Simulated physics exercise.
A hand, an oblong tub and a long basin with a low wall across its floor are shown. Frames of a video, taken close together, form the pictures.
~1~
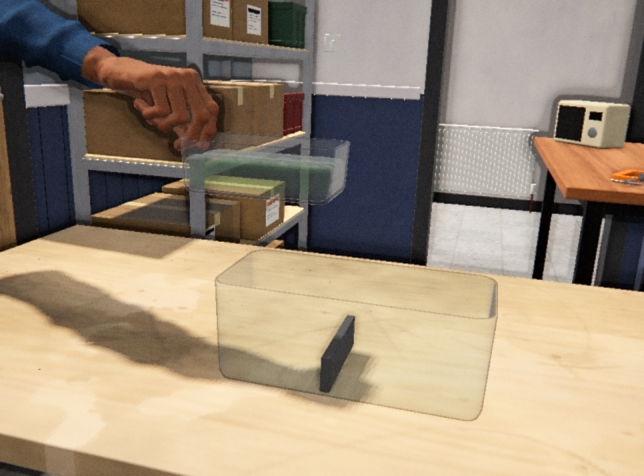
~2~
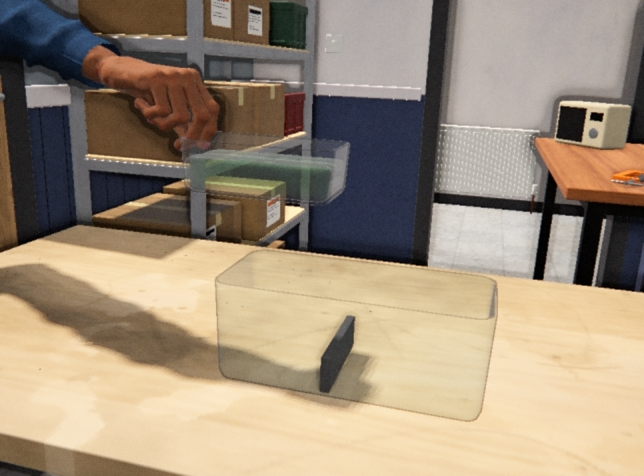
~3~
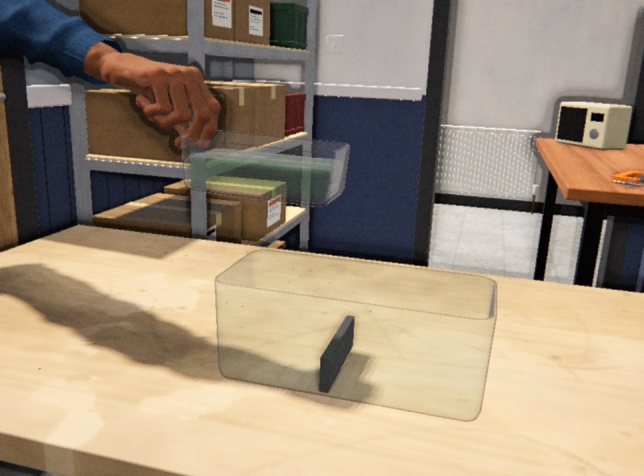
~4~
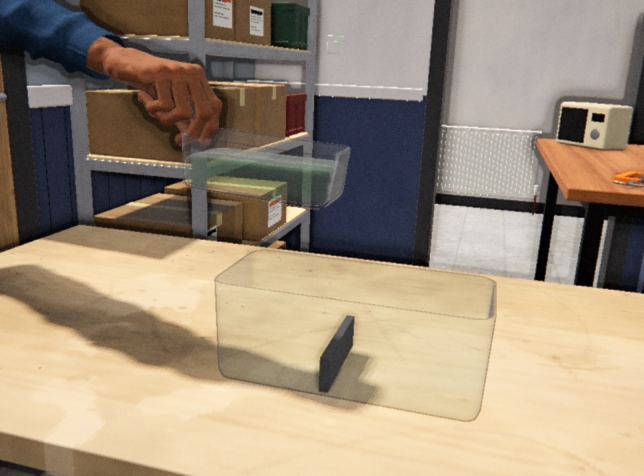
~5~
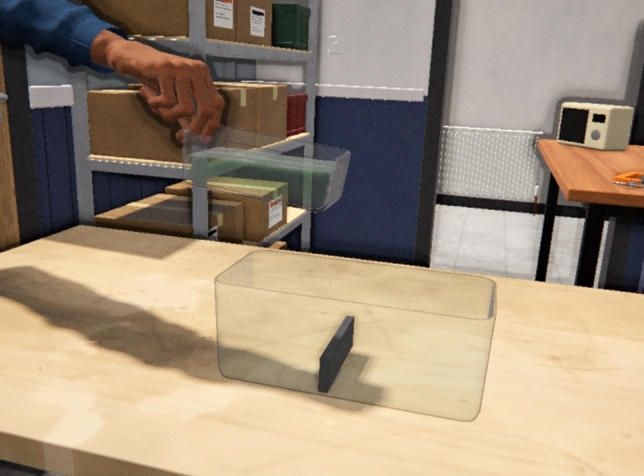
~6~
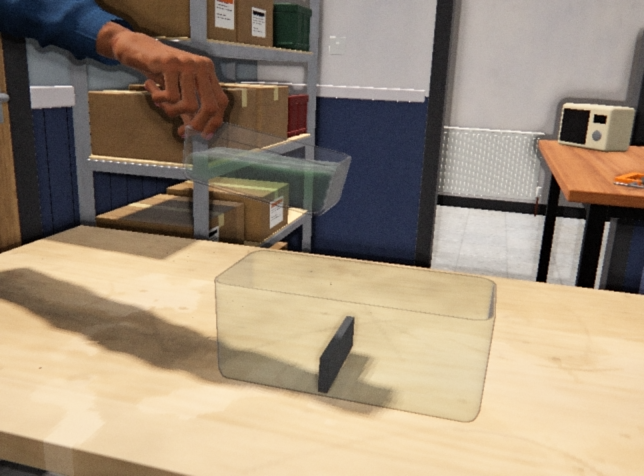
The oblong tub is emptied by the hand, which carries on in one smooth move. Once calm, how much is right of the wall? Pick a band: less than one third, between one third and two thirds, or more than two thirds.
It is more than two thirds.
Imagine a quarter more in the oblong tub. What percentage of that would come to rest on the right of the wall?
Some 70 parts in a hundred.
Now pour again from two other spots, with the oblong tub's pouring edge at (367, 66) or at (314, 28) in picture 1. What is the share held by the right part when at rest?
About 85 per cent, then about 60 per cent.
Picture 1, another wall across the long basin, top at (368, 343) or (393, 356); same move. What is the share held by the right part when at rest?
About 60 % and 35 %.
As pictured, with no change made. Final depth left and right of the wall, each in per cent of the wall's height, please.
On the left it's around 20 per cent; on the right, 40 per cent.
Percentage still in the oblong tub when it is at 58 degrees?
35 %.
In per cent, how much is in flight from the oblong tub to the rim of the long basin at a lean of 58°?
Around 35 percent.
A moment on, the oblong tub is tipped part way and 36 per cent is still to pour, 0 is left of the wall and 30 right of it.
Next, the oblong tub is tipped on its side and 8 per cent is still to pour, 15 is left of the wall and 73 right of it.
Then the oblong tub is tipped right over and 0 per cent is still to pour, 25 is left of the wall and 73 right of it.
Later the oblong tub is tipped right over and 0 per cent is still to pour, 25 is left of the wall and 73 right of it.
Finally, 25 per cent lies left of the wall, 73 right of it and 1 outside.
